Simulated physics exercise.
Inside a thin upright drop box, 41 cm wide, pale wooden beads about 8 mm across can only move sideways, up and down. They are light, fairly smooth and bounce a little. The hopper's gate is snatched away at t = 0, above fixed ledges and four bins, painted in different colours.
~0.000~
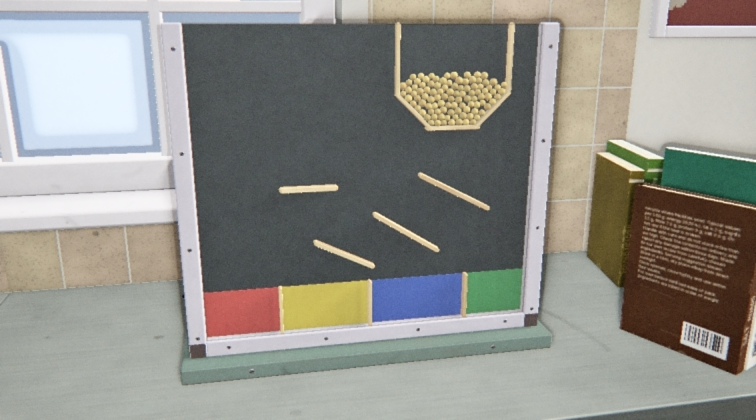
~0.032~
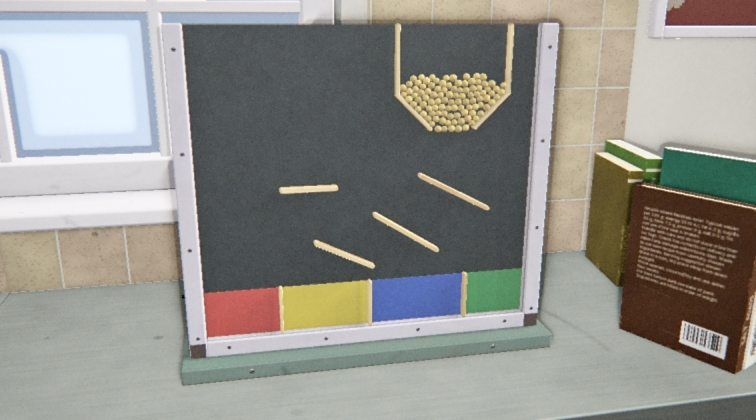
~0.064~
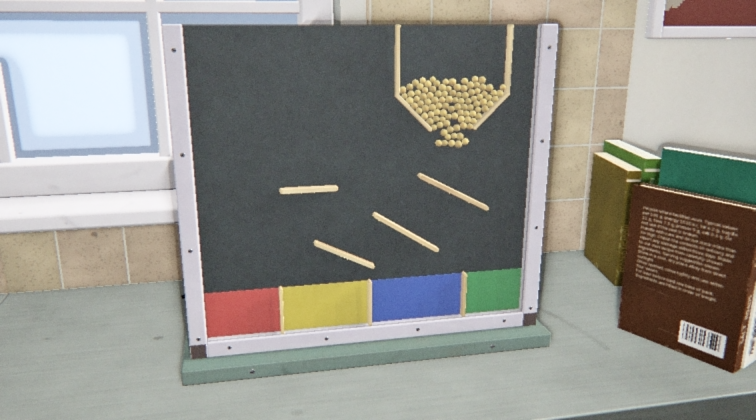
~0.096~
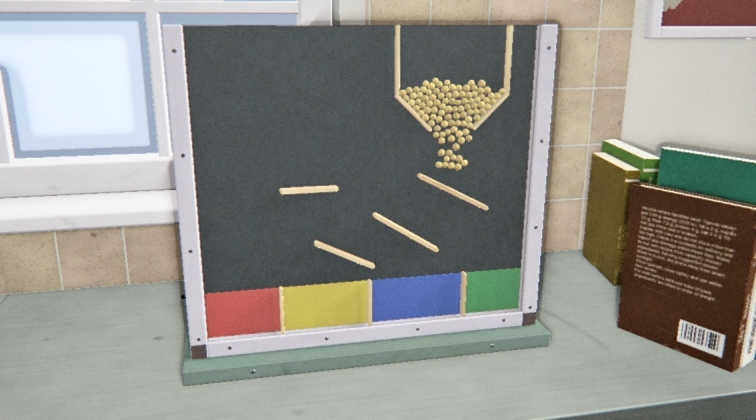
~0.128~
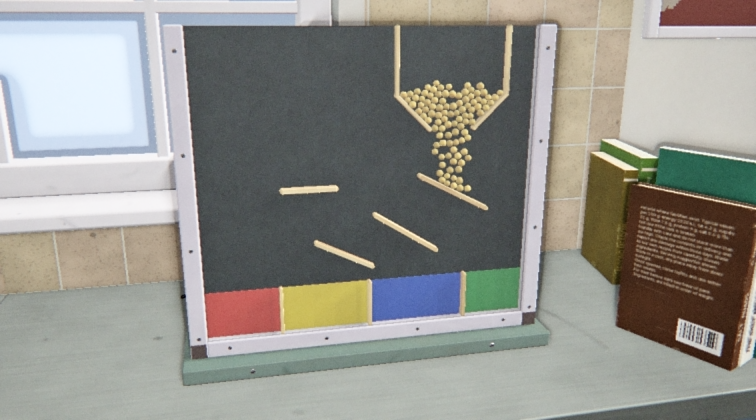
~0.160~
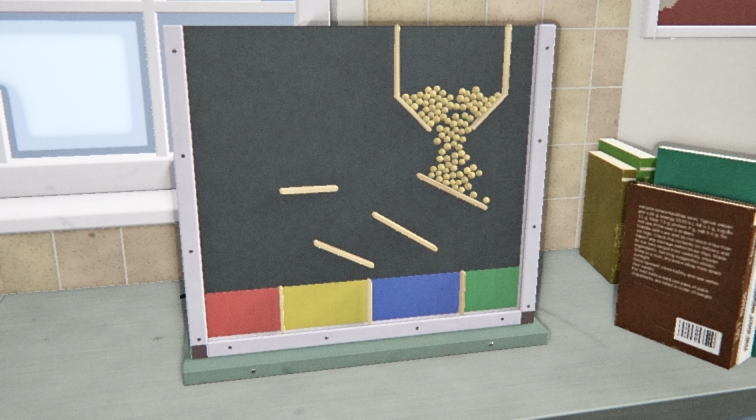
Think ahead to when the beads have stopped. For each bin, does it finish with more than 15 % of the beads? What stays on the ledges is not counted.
Green: Yes; red: No; blue: No; yellow: No.
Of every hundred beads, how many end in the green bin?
About 90 per cent.
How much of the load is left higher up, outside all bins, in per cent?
About 5 per cent.
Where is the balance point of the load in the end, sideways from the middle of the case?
Some 16 cm right of it.
After 0.24 s 70 % have left the hopper; down in the bins, nothing yet.
After 0.55 s 100 % have left the hopper; down in the bins, green 60 %.
At rest by 1.7 s, green 90 %, red 0 %, blue 5 %, yellow 0 %, left higher up 5 %.
